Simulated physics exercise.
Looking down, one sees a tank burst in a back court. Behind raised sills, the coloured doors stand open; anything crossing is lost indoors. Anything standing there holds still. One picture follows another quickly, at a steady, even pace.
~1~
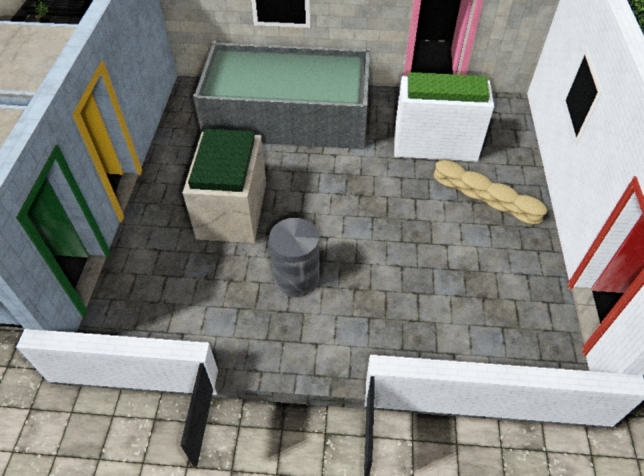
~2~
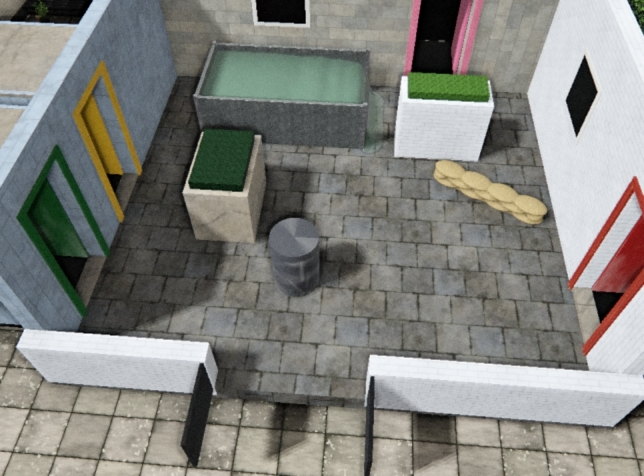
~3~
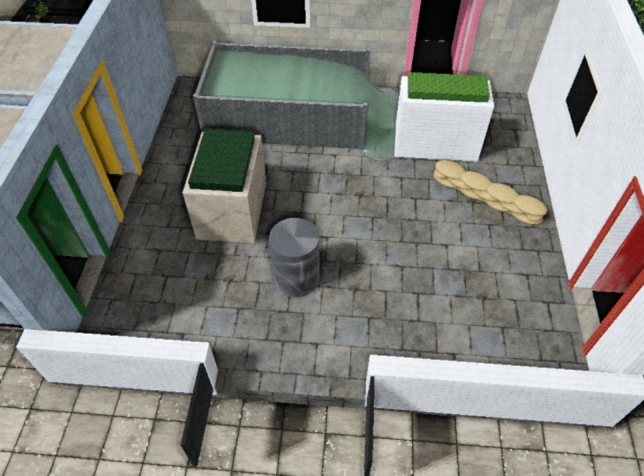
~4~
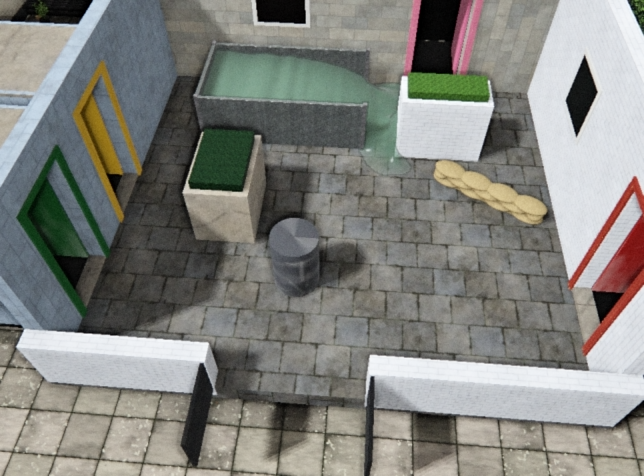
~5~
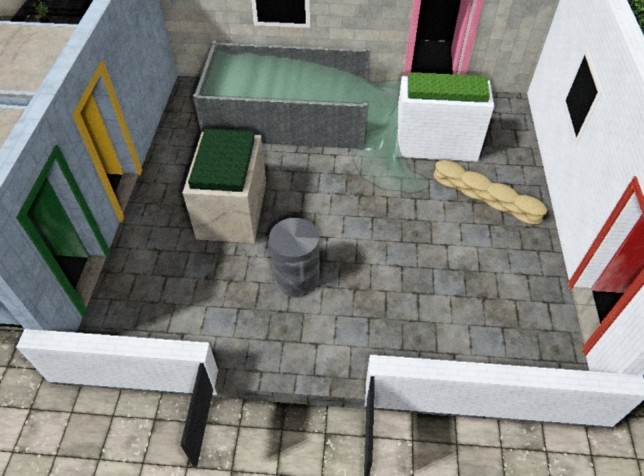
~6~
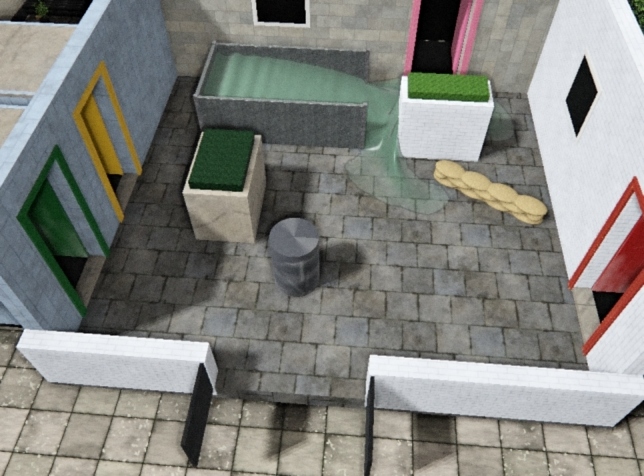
In a paved back court with coloured doors, greenish water sat still in a grey tank, then burst out its right end, poured down beside the white planter and spread across the stones.
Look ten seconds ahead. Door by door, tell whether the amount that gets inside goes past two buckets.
Result: The pink door sees more than two buckets come in, the yellow door sees no more than two buckets come in, the red door sees no more than two buckets come in, the green door sees more than two buckets come in.
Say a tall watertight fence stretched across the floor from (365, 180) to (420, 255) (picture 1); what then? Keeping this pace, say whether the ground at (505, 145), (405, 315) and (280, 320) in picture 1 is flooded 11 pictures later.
Taking the three spots in turn, they are inundated, unwetted and unwetted.
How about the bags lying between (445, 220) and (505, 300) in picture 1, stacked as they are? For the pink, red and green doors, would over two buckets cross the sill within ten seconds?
Here's how it plays out: The pink door gets swamped, the red door gets swamped, the green door gets swamped.
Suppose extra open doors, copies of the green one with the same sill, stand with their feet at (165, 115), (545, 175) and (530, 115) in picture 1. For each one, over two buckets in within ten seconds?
In order: Falls short, exceeds it, exceeds it.
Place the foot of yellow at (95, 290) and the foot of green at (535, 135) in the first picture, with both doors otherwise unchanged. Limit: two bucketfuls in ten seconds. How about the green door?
In that case green door gets flooded.
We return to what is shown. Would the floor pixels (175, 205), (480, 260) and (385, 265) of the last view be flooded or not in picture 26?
In turn, the points end up high and dry, soaked and soaked.
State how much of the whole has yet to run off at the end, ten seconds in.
Around 86 percent.
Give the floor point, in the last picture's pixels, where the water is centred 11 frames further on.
My guess is about (385, 134).
A moment on, water covers 30 % of the floor; the pink door under two buckets in, the yellow door not reached, the red door not reached, the green door not reached.
Next, water covers 55 % of the floor; the pink door over two buckets in, the yellow door not reached, the red door not reached, the green door not reached.
Then, water covers 65 % of the floor; the pink door far over two buckets in, the yellow door not reached, the red door wet at the sill, nothing in, the green door not reached.
Later, water covers 85 % of the floor; the pink door far over two buckets in, the yellow door not reached, the red door under two buckets in, the green door wet at the sill, nothing in.
In the end, water covers 95 % of the floor; the pink door far over two buckets in, the yellow door under two buckets in, the red door under two buckets in, the green door over two buckets in.
